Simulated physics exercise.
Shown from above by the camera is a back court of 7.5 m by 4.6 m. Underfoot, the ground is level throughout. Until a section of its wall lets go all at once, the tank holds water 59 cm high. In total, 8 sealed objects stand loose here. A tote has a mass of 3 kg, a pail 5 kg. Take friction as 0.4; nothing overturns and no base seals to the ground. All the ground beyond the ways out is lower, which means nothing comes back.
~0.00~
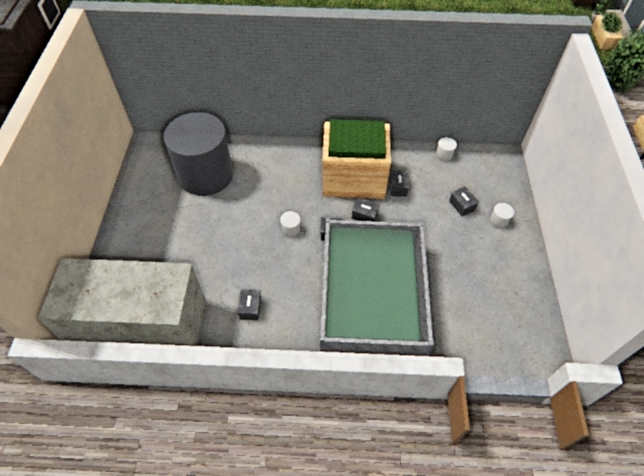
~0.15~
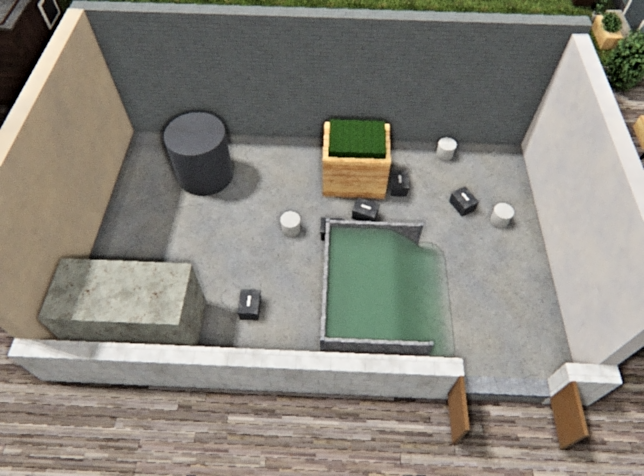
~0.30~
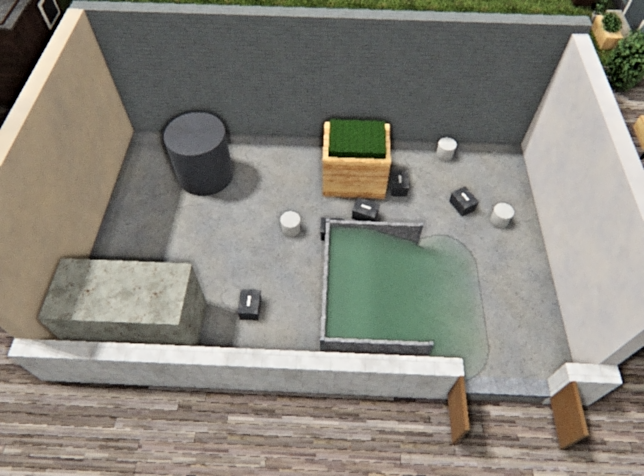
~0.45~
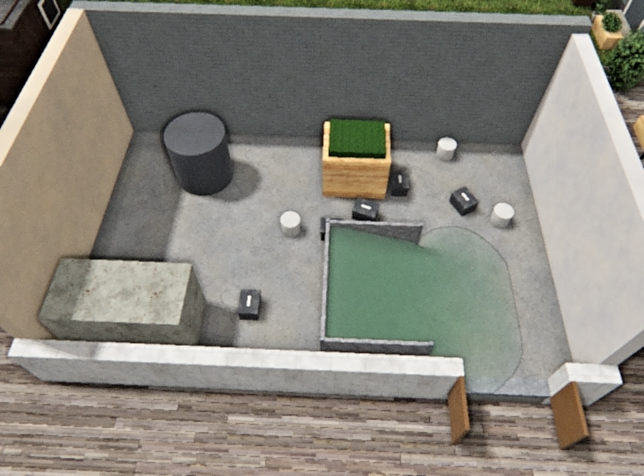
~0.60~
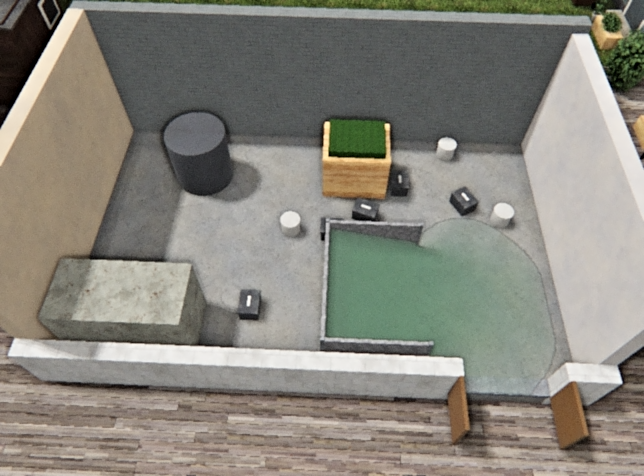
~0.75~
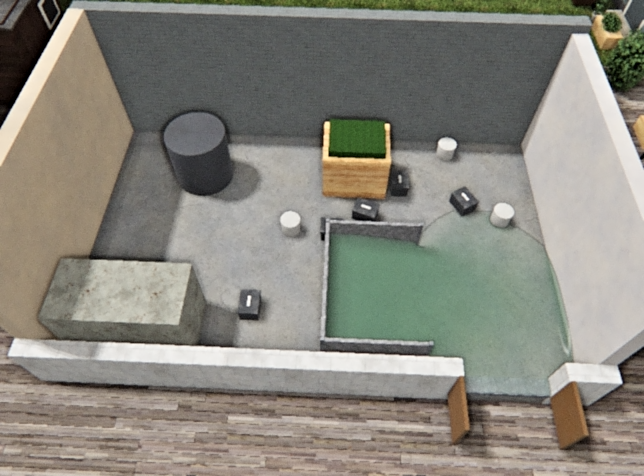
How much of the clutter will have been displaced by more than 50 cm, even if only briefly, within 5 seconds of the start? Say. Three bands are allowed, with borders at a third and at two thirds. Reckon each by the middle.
From a third up to two thirds.
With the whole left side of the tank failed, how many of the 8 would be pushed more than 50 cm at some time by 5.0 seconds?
Result: 2 of them.
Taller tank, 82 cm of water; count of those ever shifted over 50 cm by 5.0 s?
So the tally would be 4.
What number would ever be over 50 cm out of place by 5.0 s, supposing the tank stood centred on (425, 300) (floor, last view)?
Count: 4.
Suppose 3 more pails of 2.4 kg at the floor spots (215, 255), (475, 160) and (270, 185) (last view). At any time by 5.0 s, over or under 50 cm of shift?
Check, in order - not exceeded, exceeded, not exceeded.
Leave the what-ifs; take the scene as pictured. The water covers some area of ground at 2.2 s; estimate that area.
About 11.0 m2.
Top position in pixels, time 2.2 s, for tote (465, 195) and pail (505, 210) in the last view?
Roughly (469, 172), then roughly (500, 139).
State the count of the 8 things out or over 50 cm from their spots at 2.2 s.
2.
After 1.1 s 0 of 8 are over 50 cm from their spots; 0 afloat.
After 2.2 s 2 of 8 are over 50 cm from their spots; 1 afloat.
After 3.5 s 3 of 8 are over 50 cm from their spots; 2 afloat.
After 5.0 s 4 of 8 are over 50 cm from their spots, and 4 have been at some point; 3 afloat.
